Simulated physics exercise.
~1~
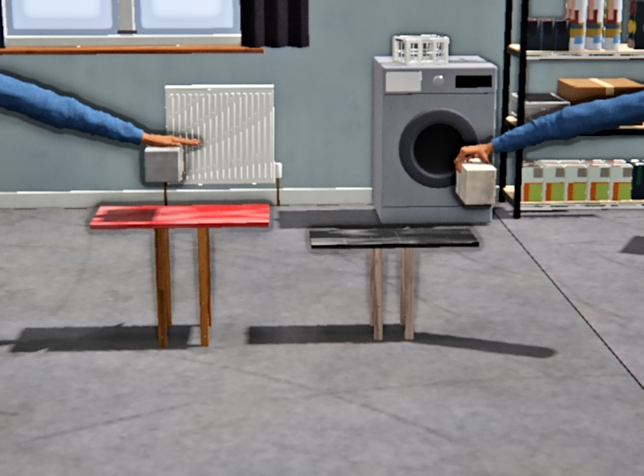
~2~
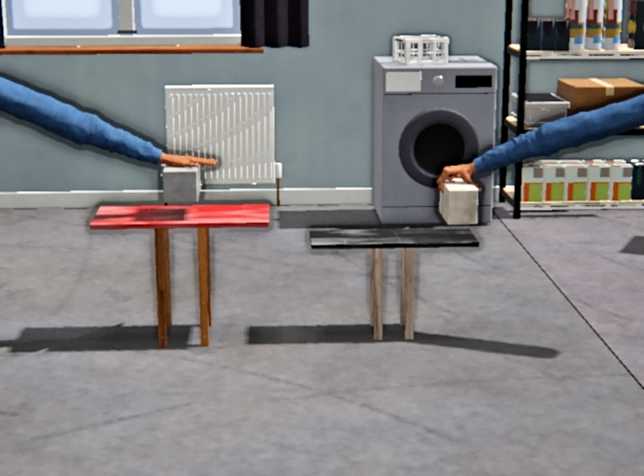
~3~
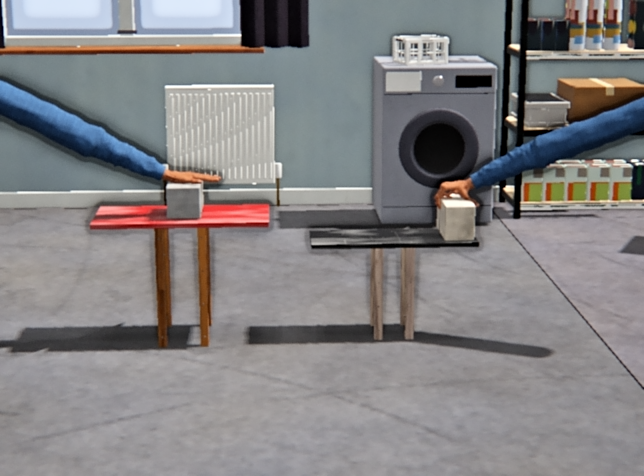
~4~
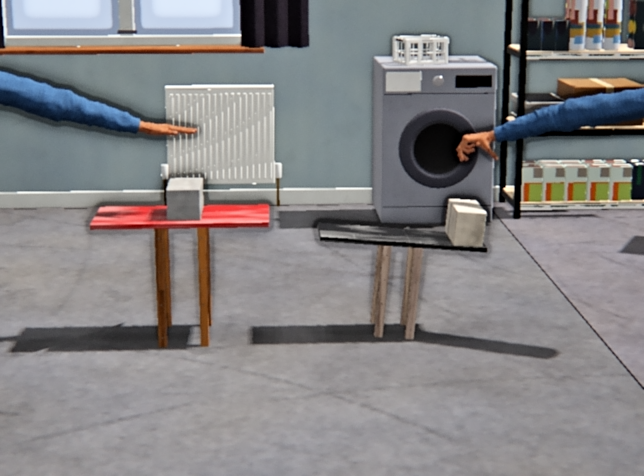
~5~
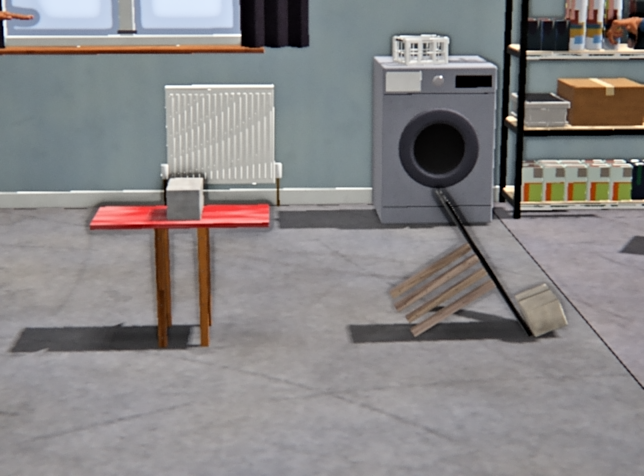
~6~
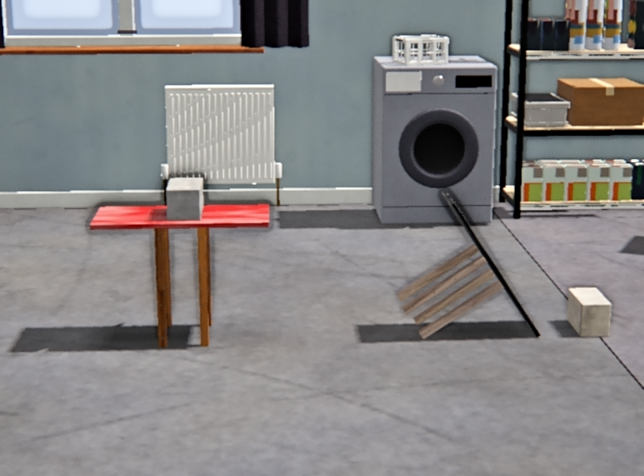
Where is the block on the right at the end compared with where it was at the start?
At the start it is held by a hand above the right end of the black table, in front of the washing machine. By the end it lies on the floor, lower and farther right, beyond the tipped table.
Two hands setting blocks on small tables and withdrawing, the red one standing firm, the black one toppling, its block landing floorward.
